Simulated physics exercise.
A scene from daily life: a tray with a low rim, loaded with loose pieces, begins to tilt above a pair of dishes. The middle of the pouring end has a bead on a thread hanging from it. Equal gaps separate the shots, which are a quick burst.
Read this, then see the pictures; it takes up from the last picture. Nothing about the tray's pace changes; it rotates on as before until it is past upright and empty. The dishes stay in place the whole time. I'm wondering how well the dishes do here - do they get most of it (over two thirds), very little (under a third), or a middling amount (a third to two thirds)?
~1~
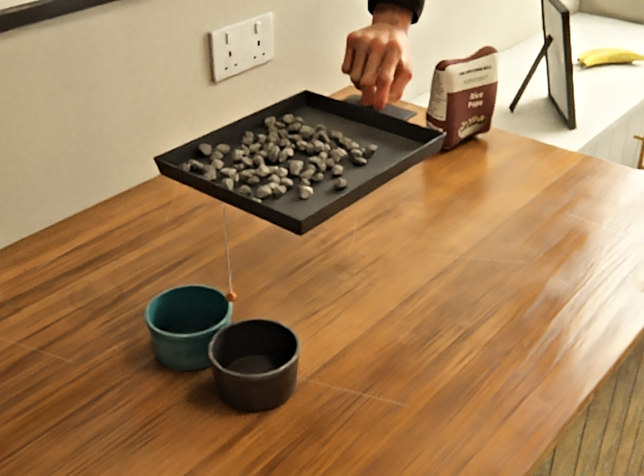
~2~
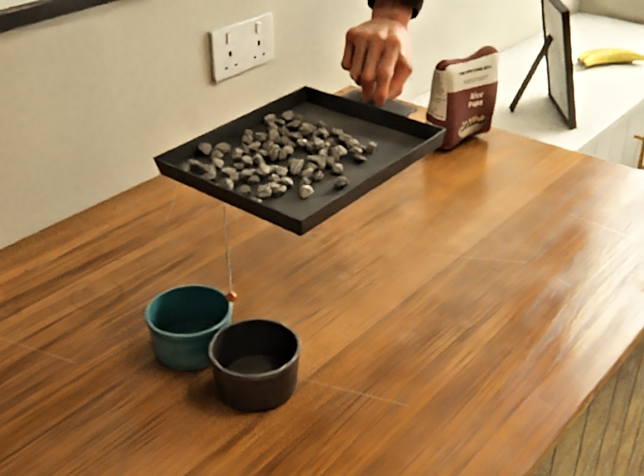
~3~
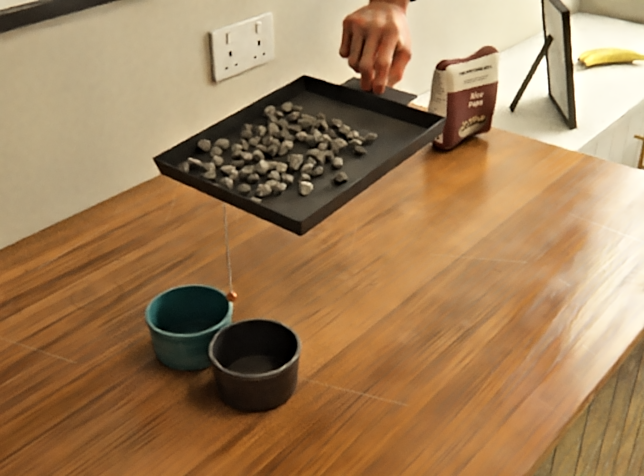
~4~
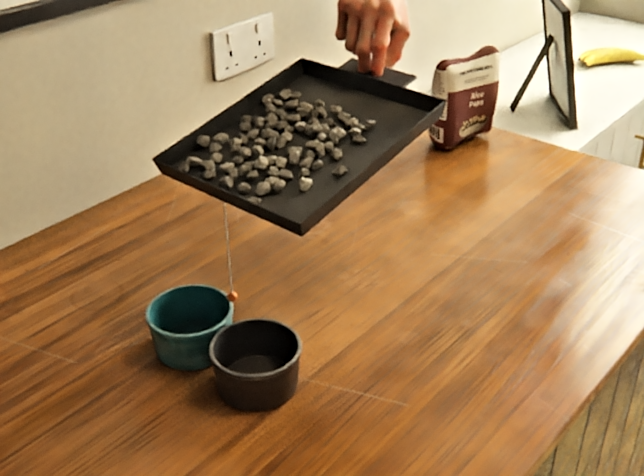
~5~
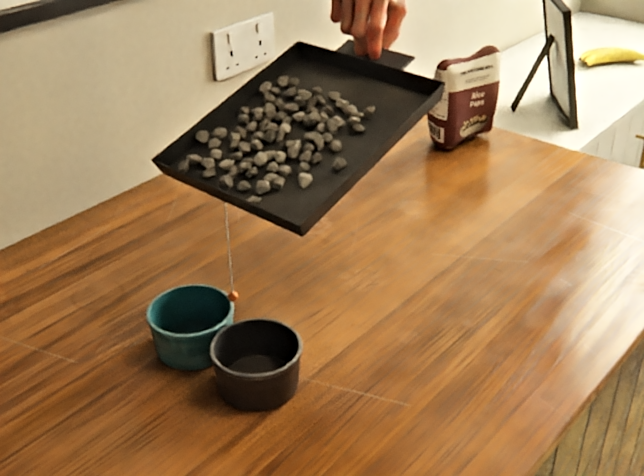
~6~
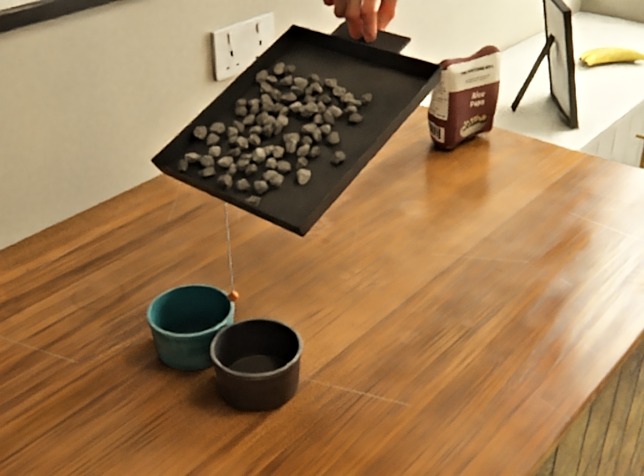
They get a middling amount, a third to two thirds.
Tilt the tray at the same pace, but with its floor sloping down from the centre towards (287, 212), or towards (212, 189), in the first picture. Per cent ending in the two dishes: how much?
Roughly 50 per cent, and 40 per cent.
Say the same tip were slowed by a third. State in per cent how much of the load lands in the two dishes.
Around 50 percent.
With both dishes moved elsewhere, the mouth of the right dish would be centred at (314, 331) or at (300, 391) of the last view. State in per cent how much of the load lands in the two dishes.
Around 0 and then 50 per cent.
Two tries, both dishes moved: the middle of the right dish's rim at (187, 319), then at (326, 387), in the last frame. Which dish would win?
In turn: The dish on the right-hand side, then the dish on the left-hand side.
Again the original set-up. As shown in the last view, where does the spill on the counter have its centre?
Once everything settles, the pieces are centred near (136, 432).
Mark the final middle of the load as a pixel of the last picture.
(224, 376).
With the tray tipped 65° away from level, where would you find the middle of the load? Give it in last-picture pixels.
Somewhere near pixel (225, 180).
Soon, tray tipped steeply; nearly all on the tray; a small part in the air.
A while on, tray tipped past a quarter turn; about a third on the tray; a small part in the right dish; a small part in the left dish; about a quarter outside both; about a quarter in the air.
Towards the end, tray tipped past a quarter turn; about a third in the right dish; about a quarter in the left dish; about a third outside both.
Finally, tray tipped past a quarter turn; about a third in the right dish; about a quarter in the left dish; about a third outside both.
